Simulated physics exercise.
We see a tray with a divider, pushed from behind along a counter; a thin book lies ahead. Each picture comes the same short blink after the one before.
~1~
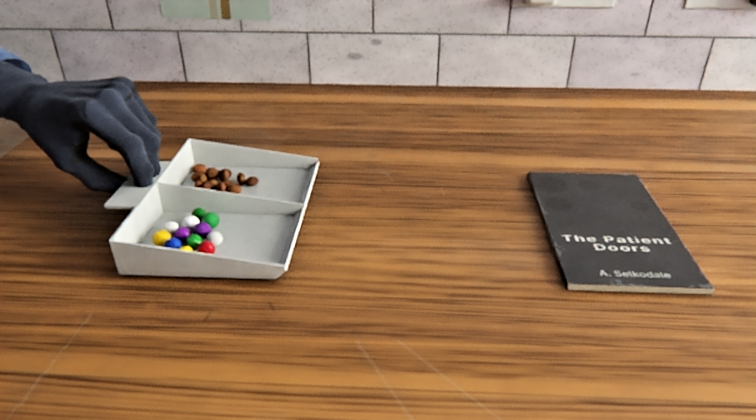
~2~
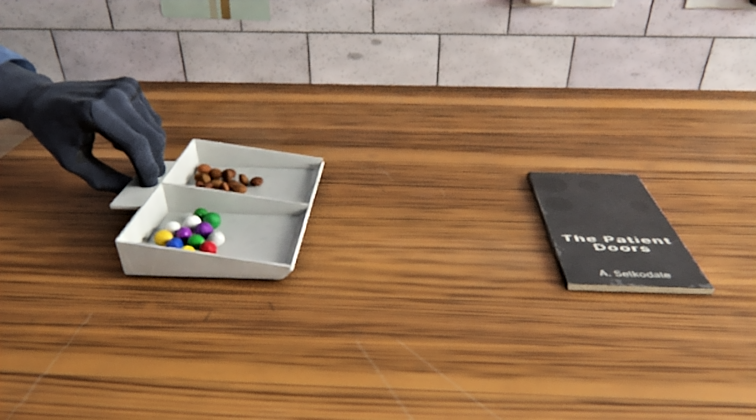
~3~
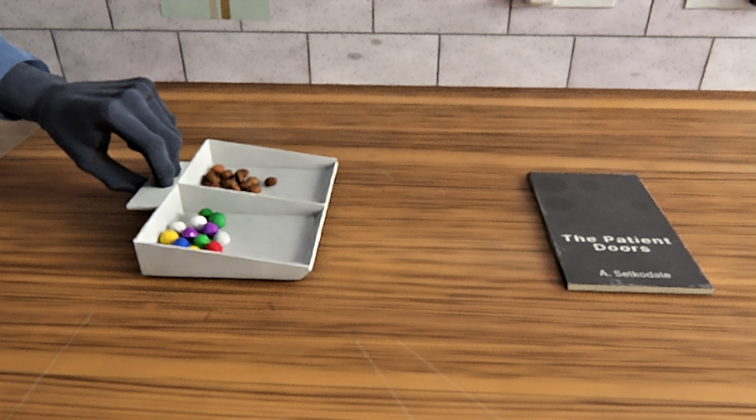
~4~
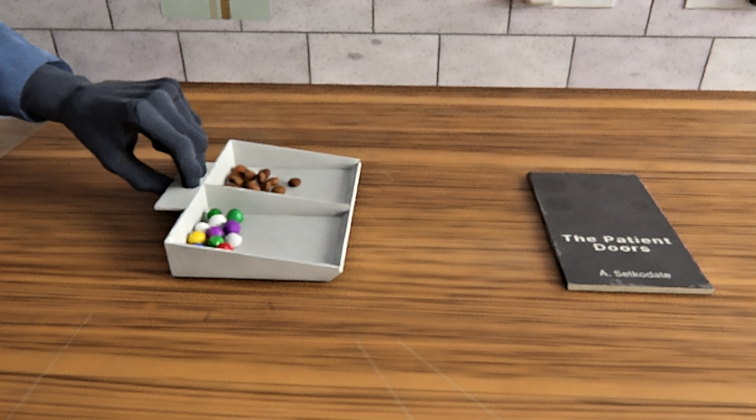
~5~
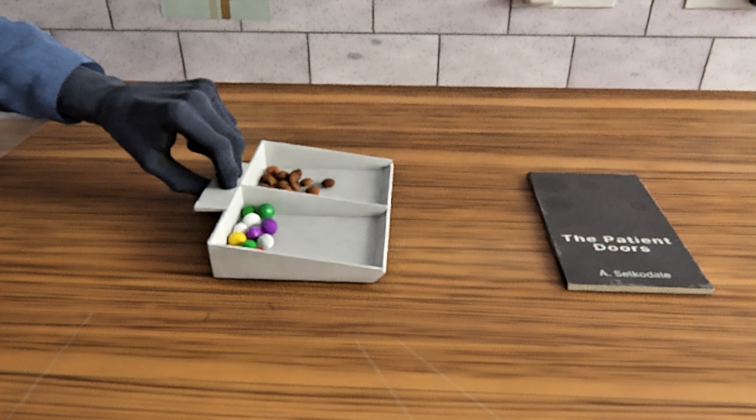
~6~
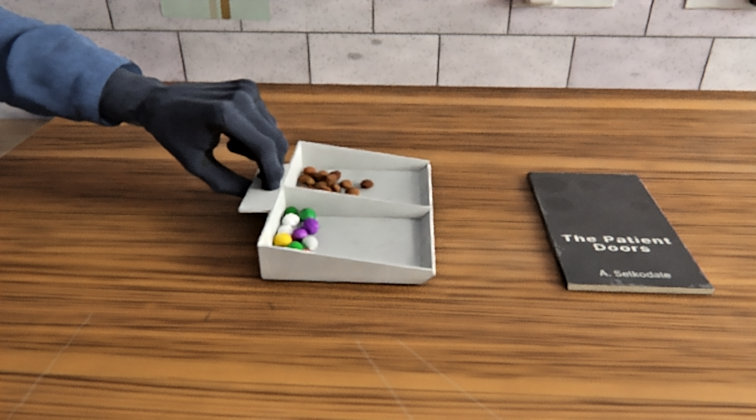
The clip opens on a divided white tray holding colorful balls and small brown pieces on a wooden counter, with a dark book to the right. A dark-gloved hand gripping the tray's left tab pushes it slowly, then faster rightward, narrowing the gap to the motionless book.
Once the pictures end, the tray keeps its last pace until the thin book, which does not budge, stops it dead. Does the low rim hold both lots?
Here the near lot partly spills out, and the far lot is held by the rim.
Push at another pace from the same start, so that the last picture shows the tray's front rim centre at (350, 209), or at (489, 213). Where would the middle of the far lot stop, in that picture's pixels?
At about (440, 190), and at (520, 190).
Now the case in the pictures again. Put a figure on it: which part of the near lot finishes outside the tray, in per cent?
Near 40 %.
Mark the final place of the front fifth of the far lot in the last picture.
Around (525, 197).
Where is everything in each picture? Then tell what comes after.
In the first picture, front rim at (305, 208), at rest; thin book at (623, 251); near lot at (182, 235), a few glass marbles; far lot at (212, 185), a few bits of dog kibble.
In the second picture, front rim at (310, 208), hardly any of the way covered; far lot at (216, 185).
In the third picture, front rim at (326, 208), a small part of the way covered; near lot at (190, 236).
In the fourth picture, front rim at (352, 209), about a quarter of the way covered; far lot at (250, 186).
In the fifth picture, front rim at (389, 210), about a third of the way covered; near lot at (254, 235).
In the sixth picture, front rim at (431, 211), about half of the way covered; thin book at (623, 251); near lot at (299, 236); far lot at (320, 187).
Then, 0.08 s past the last view, tray still sliding, front rim near (490, 213); near lot all inside; far lot all inside.
Then, 0.25 s past the last view, tray stopped at the thin book; near lot all inside, moved towards the front rim; far lot all inside, moved towards the front rim.
Then, 0.46 s past the last view, tray stopped at the thin book; near lot about a third out of the tray; far lot all inside, moved towards the front rim.
Finally, tray stopped at the thin book; near lot about a third out of the tray; far lot all inside, moved towards the front rim.
